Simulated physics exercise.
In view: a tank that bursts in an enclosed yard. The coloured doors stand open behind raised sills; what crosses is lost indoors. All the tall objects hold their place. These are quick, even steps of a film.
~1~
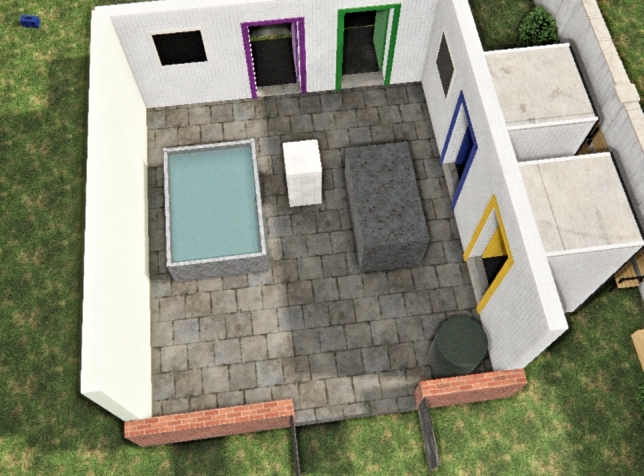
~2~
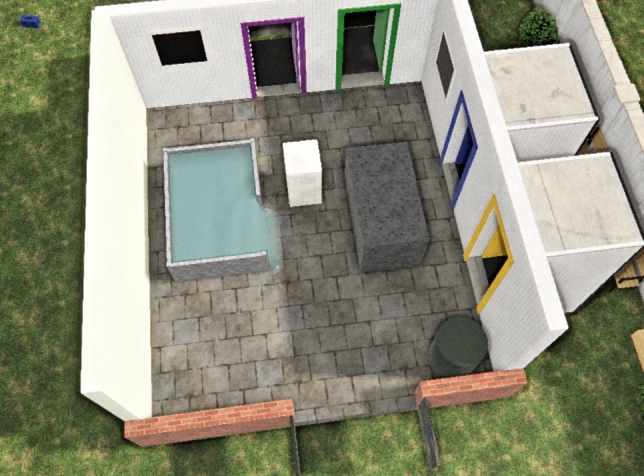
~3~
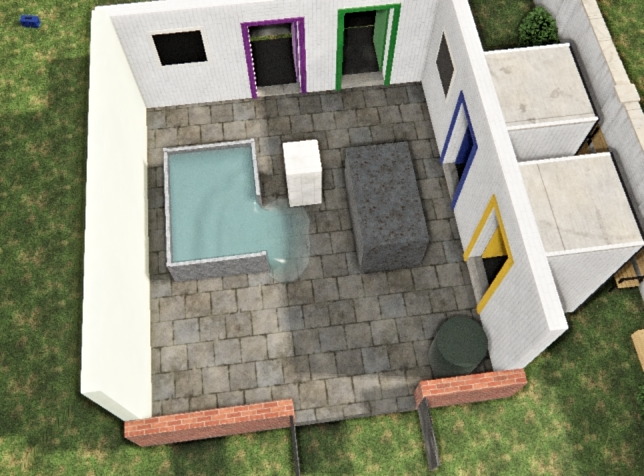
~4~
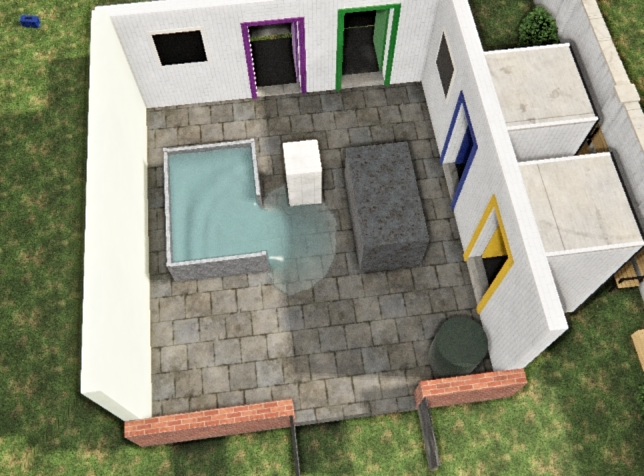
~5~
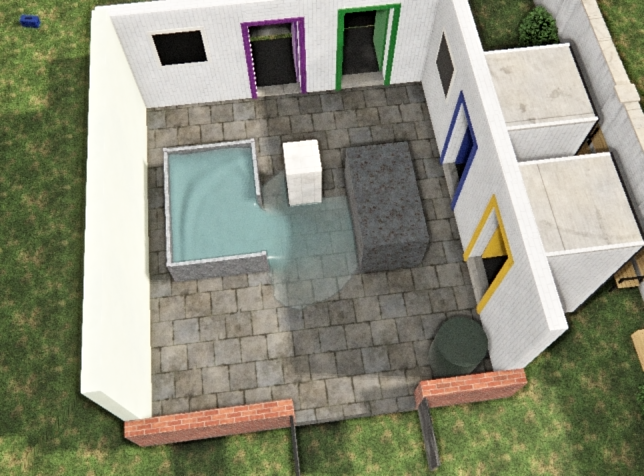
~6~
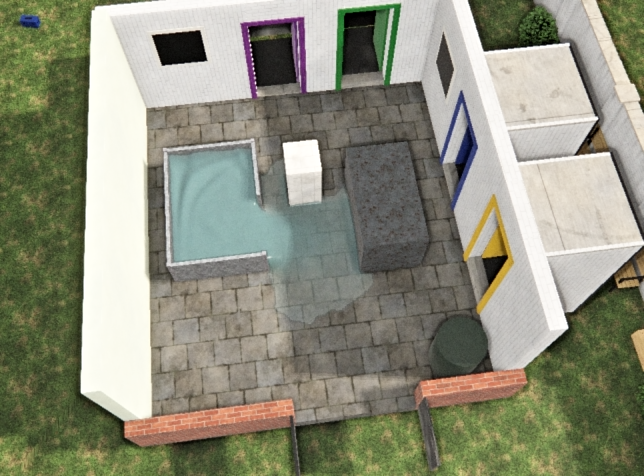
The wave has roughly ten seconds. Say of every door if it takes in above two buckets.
In the end: The yellow door admits no more than that; the blue door lets in a lot; the green door admits no more than that; the purple door lets in a lot.
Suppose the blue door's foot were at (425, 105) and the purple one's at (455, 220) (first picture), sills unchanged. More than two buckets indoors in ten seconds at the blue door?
Blue door takes more.
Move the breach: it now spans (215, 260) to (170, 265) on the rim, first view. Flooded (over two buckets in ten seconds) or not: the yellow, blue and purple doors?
In short: The yellow one is under; the blue one is under; the purple one takes less.
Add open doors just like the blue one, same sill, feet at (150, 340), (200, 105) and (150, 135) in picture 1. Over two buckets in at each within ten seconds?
One after the other: Lets less in, holds, holds.
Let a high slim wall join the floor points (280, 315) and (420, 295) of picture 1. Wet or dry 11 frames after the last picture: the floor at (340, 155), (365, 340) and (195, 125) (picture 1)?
In that order: Flooded, dry, dry.
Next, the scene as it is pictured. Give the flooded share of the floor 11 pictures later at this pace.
Close to 40 %.
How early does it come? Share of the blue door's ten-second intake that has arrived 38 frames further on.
I make it 5 per cent.
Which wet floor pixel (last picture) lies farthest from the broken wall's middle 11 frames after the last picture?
Close to (490, 381).
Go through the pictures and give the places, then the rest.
Still water in the tank at (213, 202), in the first frame.
Water pours out at (262, 235) and has run to (275, 270), in the second frame.
Water pours out at (262, 236) and has run to (297, 208), in the third frame.
The front is at (331, 219), out from the gap at (262, 236), in the fourth frame.
The front is at (357, 260), out from the gap at (262, 236), in the fifth frame.
The front is at (367, 281), out from the gap at (262, 236), in the sixth frame.
A moment on, water covers 20 % of the floor; the yellow door not reached, the blue door not reached, the green door not reached, the purple door not reached.
Next, water covers 40 % of the floor; the yellow door not reached, the blue door not reached, the green door wet at the sill, nothing in, the purple door under two buckets in.
Then, water covers 50 % of the floor; the yellow door wet at the sill, nothing in, the blue door not reached, the green door wet at the sill, nothing in, the purple door over two buckets in.
Later, water covers 75 % of the floor; the yellow door wet at the sill, nothing in, the blue door under two buckets in, the green door wet at the sill, nothing in, the purple door far over two buckets in.
In the end, water covers 80 % of the floor; the yellow door wet at the sill, nothing in, the blue door over two buckets in, the green door wet at the sill, nothing in, the purple door far over two buckets in.
